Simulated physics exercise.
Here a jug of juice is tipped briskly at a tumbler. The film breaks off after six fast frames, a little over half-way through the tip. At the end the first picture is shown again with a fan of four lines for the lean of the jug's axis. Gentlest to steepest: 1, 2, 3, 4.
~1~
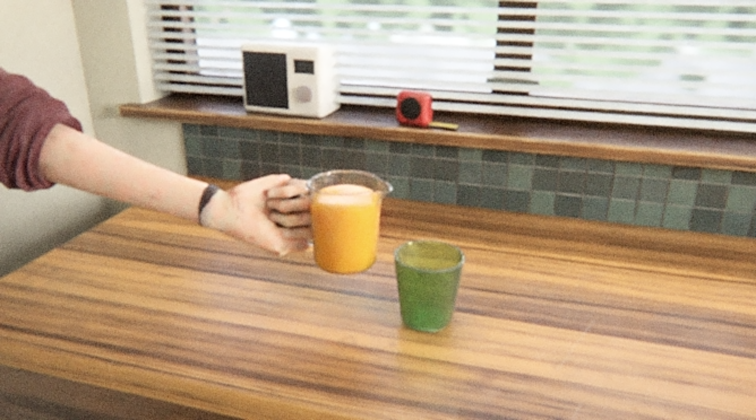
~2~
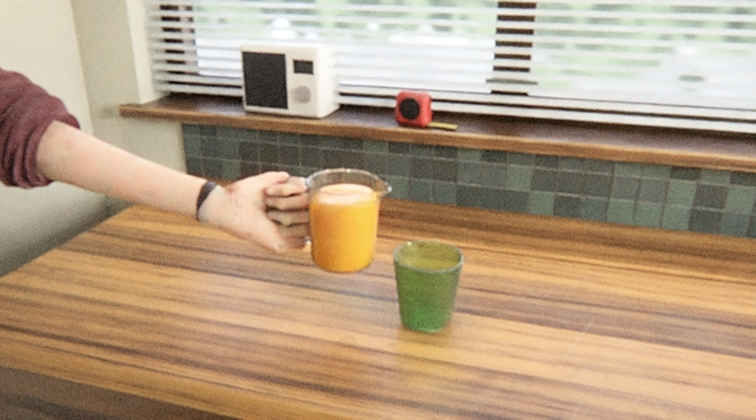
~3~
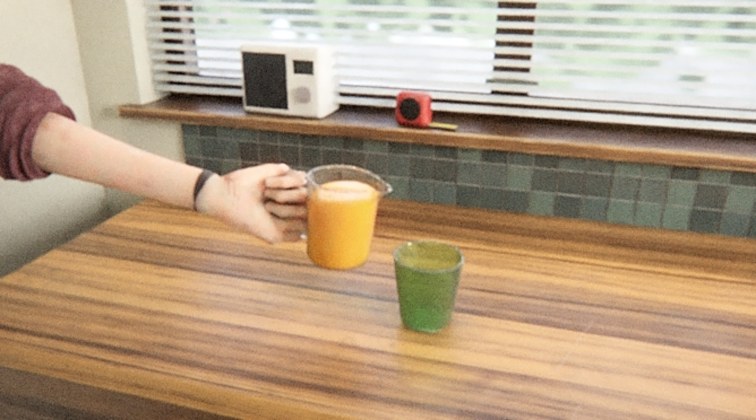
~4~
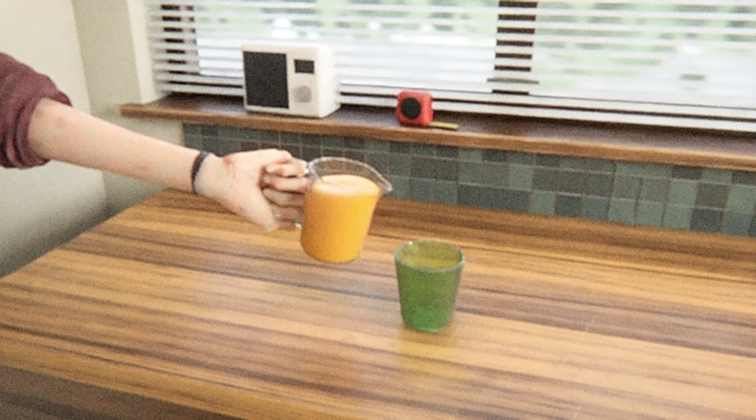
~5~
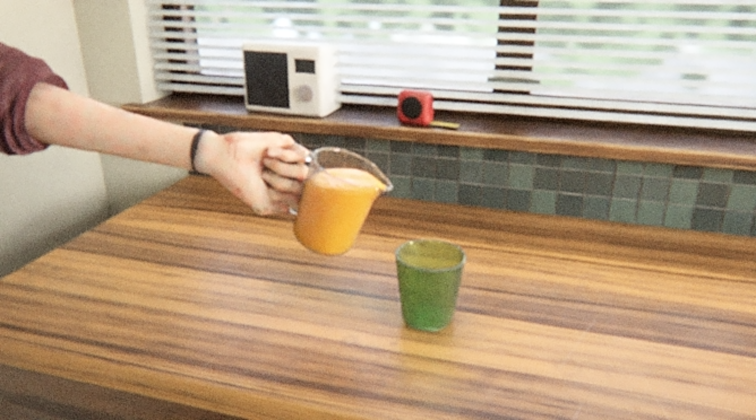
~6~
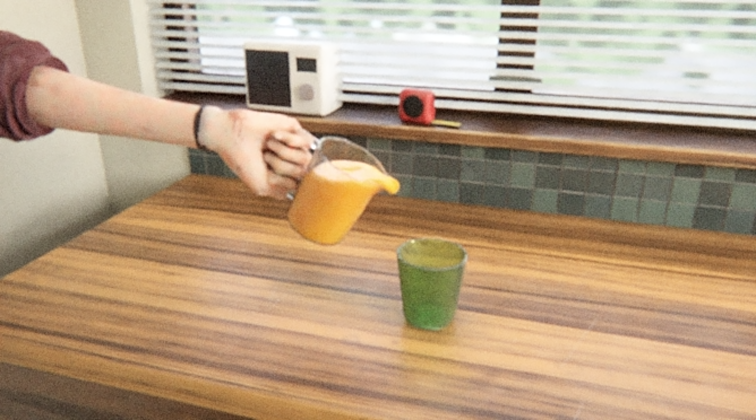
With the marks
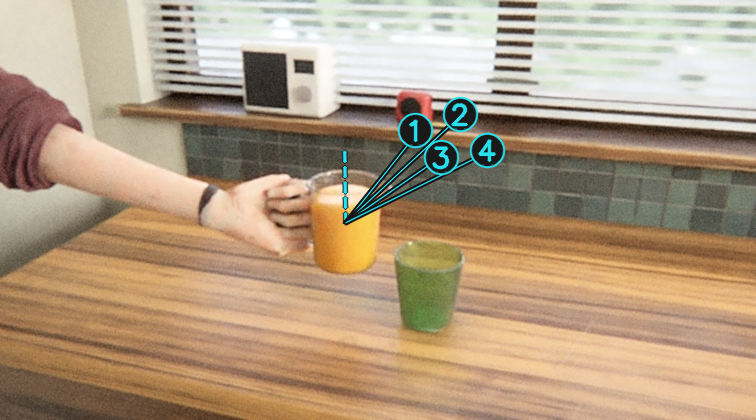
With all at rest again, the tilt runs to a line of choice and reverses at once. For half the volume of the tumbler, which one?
Mark 4 does it best.
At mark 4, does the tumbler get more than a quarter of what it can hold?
Yes.
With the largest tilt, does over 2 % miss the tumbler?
No, it does not.
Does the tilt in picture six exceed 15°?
Yes.
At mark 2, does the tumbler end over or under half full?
Under.
On the marked copy, 1 at (407, 145); 2 at (448, 126); 3 at (427, 166); 4 at (472, 159).
With 1, the tumbler ends with about 15 % of what it can hold.
With 2, the tumbler ends with about 24 % of what it can hold.
With 3, the tumbler ends with about 36 % of what it can hold.
With 4, the tumbler ends with about 50 % of what it can hold.
